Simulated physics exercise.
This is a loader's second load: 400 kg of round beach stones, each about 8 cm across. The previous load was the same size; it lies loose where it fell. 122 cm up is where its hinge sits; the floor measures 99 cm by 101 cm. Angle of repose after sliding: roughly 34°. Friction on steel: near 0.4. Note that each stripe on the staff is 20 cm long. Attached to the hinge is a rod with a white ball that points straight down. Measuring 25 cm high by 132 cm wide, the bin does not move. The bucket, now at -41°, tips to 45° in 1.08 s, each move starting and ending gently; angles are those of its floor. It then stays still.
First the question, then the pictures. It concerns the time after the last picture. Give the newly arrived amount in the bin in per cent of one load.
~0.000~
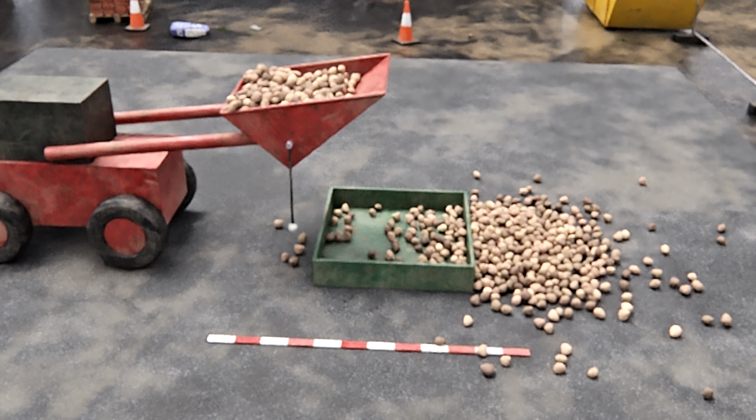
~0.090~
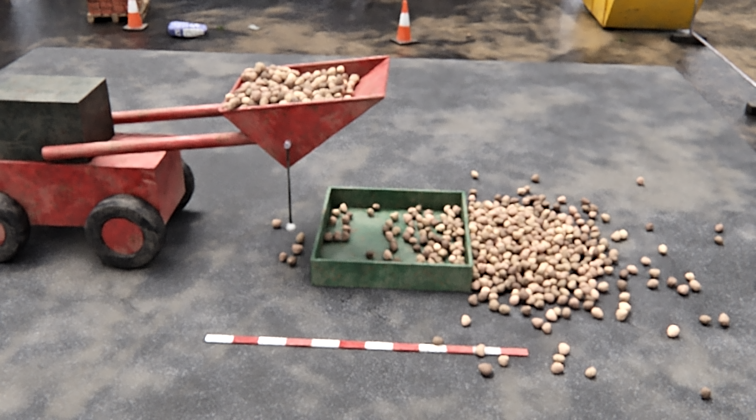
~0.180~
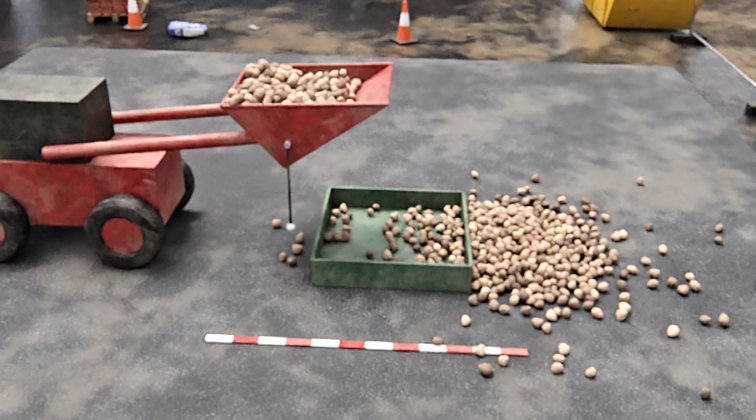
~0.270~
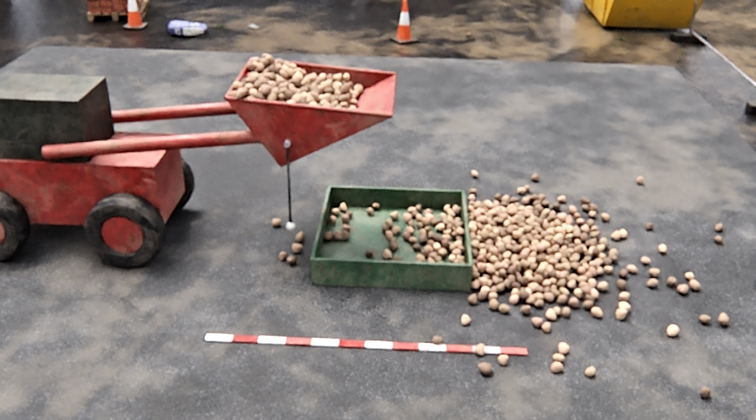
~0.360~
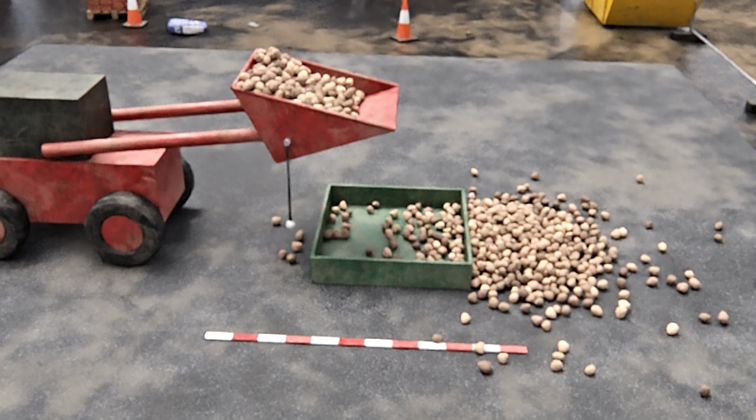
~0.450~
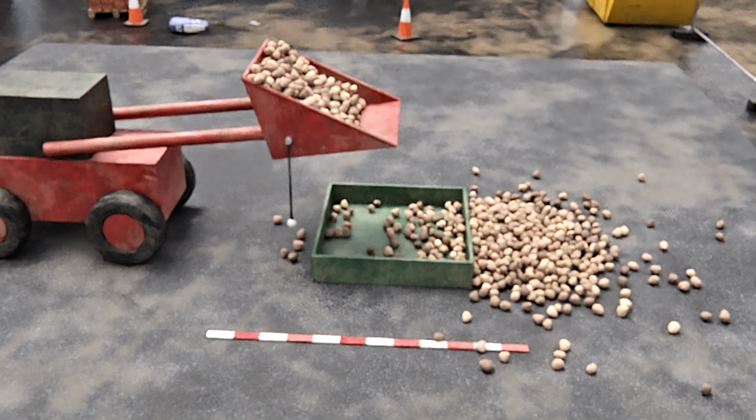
The new amount is about 97 per cent of a load.
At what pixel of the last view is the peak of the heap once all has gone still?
The heap should peak at about (424, 217).
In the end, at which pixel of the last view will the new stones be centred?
(406, 229).
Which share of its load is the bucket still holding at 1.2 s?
45 %.
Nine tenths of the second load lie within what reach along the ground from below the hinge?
About 140 cm.
After 0.8 s the floor is at 32°; in per cent of one load, 100 in the bucket, 1 short of the bin, 16 in the bin, 84 beside or beyond the bin; the foremost stones are at (706, 259).
After 1.2 s the floor is at 45°; in per cent of one load, 47 in the bucket, 1 short of the bin, 69 in the bin, 84 beside or beyond the bin; the foremost stones are at (706, 259).
After 1.5 s the floor is at 45°; in per cent of one load, 3 in the bucket, 1 short of the bin, 112 in the bin, 85 beside or beyond the bin; the foremost stones are at (706, 259).
After 4.2 s the floor is at 45°; in per cent of one load, 0 in the bucket, 1 short of the bin, 113 in the bin, 87 beside or beyond the bin; the foremost stones are at (706, 259). Net gain in the bin, 97.
